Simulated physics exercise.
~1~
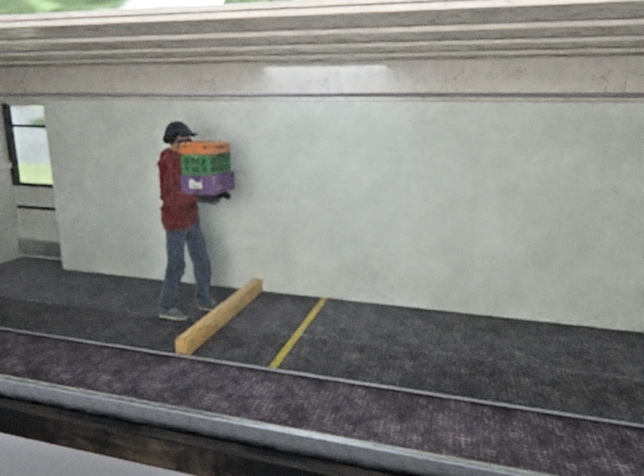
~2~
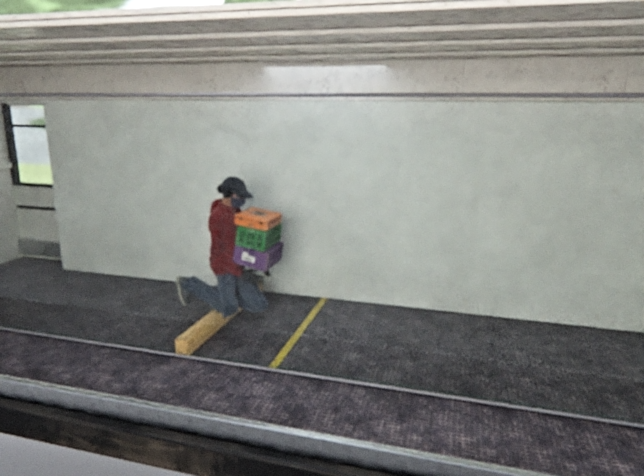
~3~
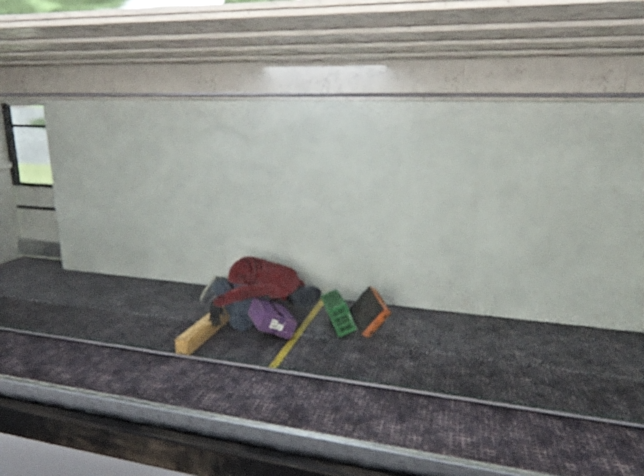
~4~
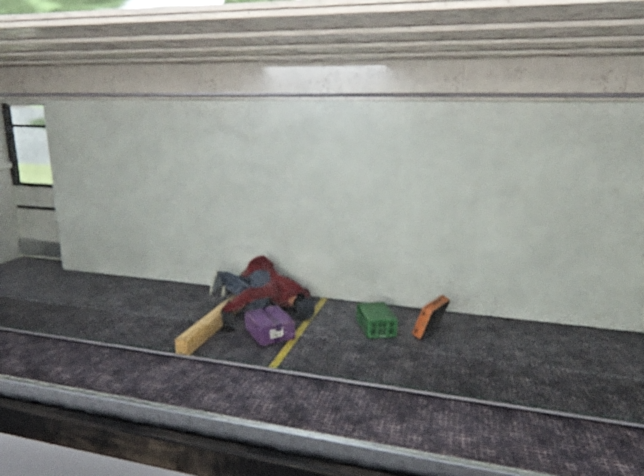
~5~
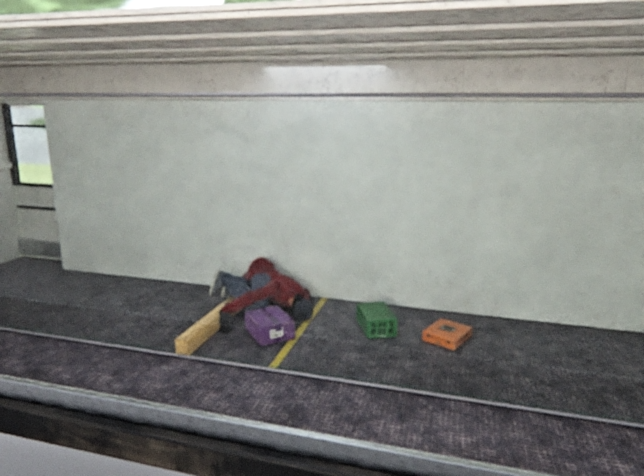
Inside a shuttle with a dark floor and a pale wall, a passenger in a red top, jeans and dark cap stands holding a stacked orange toolbox, green crate and purple parcel in both arms. The passenger pitches to the right over a wooden rail on the floor, knees folding and the pile tipping forward. The body crumples down beside the rail as the load spills. The green crate and orange toolbox tumble rightward across the yellow line. Finally the toolbox settles flat farthest right, while the parcel and the slumped passenger's head rest short of the line.
